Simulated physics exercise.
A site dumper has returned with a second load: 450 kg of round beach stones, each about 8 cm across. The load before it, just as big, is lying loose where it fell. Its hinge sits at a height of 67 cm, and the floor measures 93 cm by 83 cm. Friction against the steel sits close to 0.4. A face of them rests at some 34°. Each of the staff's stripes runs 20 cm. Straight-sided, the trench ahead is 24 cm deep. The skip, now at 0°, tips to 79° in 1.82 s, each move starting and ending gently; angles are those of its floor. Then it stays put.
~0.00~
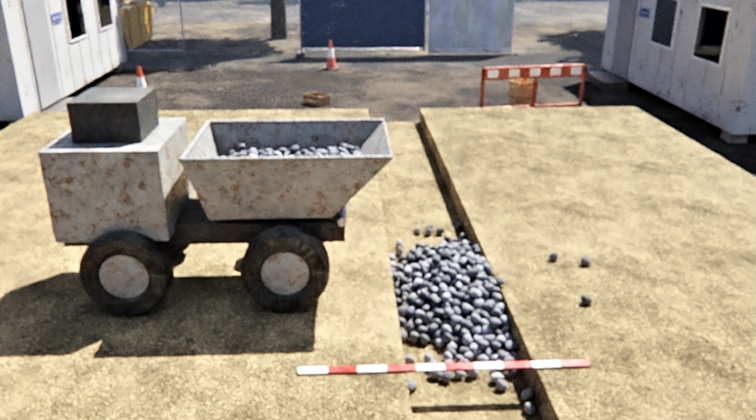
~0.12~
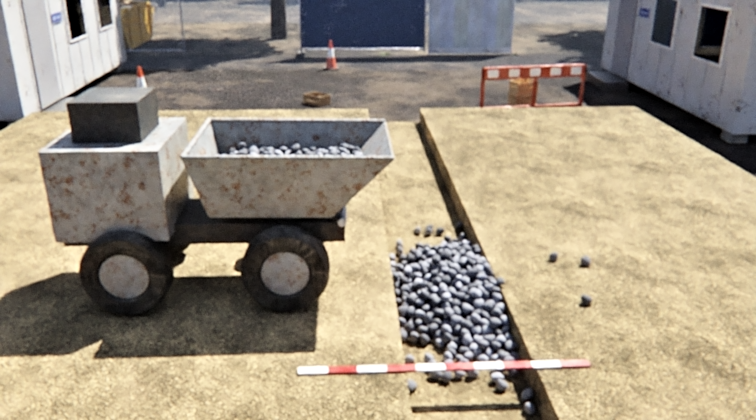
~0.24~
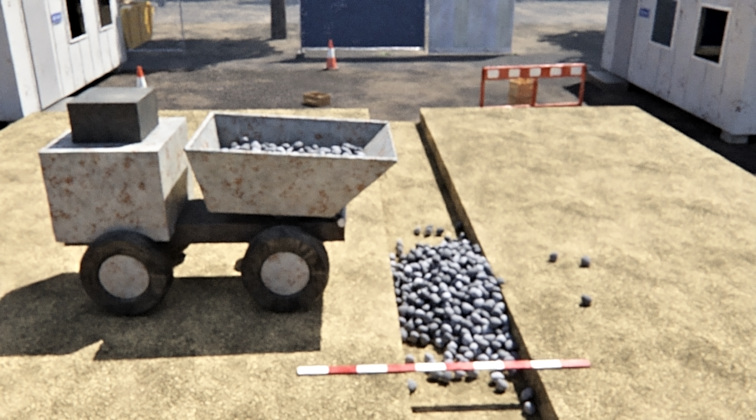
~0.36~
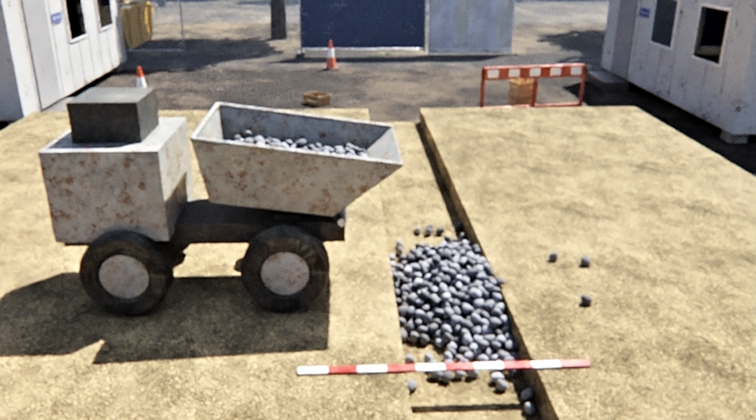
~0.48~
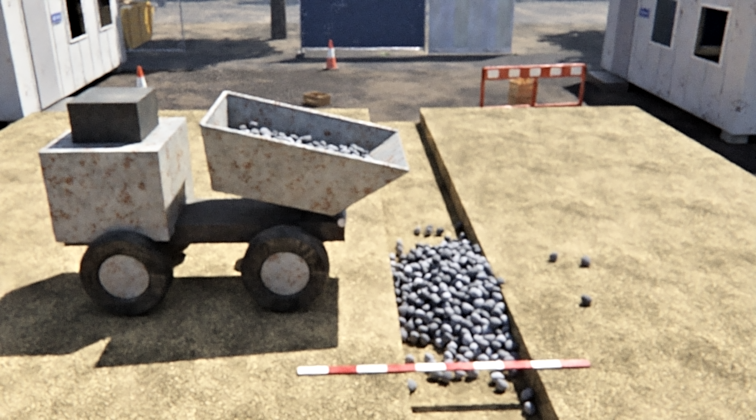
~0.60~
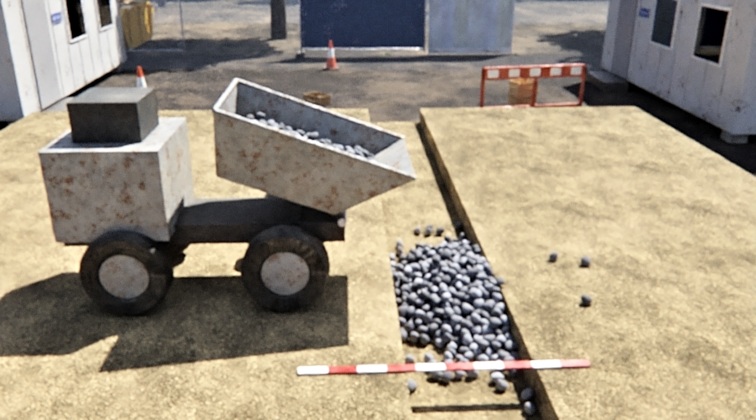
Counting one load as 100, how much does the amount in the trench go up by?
It goes up by about 69.
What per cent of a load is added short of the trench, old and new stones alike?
Approximately 0 parts per hundred.
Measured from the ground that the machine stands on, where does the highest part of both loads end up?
Roughly 24 cm above that ground.
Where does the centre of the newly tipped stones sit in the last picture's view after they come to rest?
Their middle is at about (474, 271).
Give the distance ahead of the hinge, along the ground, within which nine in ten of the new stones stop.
Around 180 cm.
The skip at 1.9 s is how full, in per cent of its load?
About 30 per cent is held.
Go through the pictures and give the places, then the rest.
In the first frame, the skip is at 0°, its lip at (392, 158); the top of the load is at (301, 155). The earlier load is highest near (491, 272), 5 cm above ground level, 99 % in the trench, 1 % past the trench.
In the second frame, lip at (394, 159), floor tilted 1°, highest stones at (290, 154); the stones move at 0.2 m/s on average.
In the third frame, the skip is at 4°, its lip at (397, 161); the top of the load is at (260, 150); the stones move at 0.3 m/s on average.
In the fourth frame, lip at (403, 165), floor tilted 8°, highest stones at (254, 144); the stones move at 0.4 m/s on average.
In the fifth frame, lip at (409, 171), floor tilted 14°, highest stones at (252, 134); the stones move at 0.5 m/s on average.
In the sixth frame, the skip is at 20°, its lip at (416, 179); the top of the load is at (246, 125); the stones move at 0.6 m/s on average.
After 1.4 s the floor is at 66°; in per cent of one load, 100 in the skip, 99 in the trench, 1 past the trench; the foremost stones are at (521, 279).
After 1.9 s the floor is at 79°; in per cent of one load, 30 in the skip, 160 in the trench, 9 past the trench; the foremost stones are at (550, 269).
After 2.3 s the floor is at 79°; in per cent of one load, 4 in the skip, 168 in the trench, 27 past the trench; the foremost stones are at (598, 272).
After 4.9 s the floor is at 79°; in per cent of one load, 0 in the skip, 168 in the trench, 32 past the trench; the foremost stones are at (644, 253). Net gain in the trench, 69.
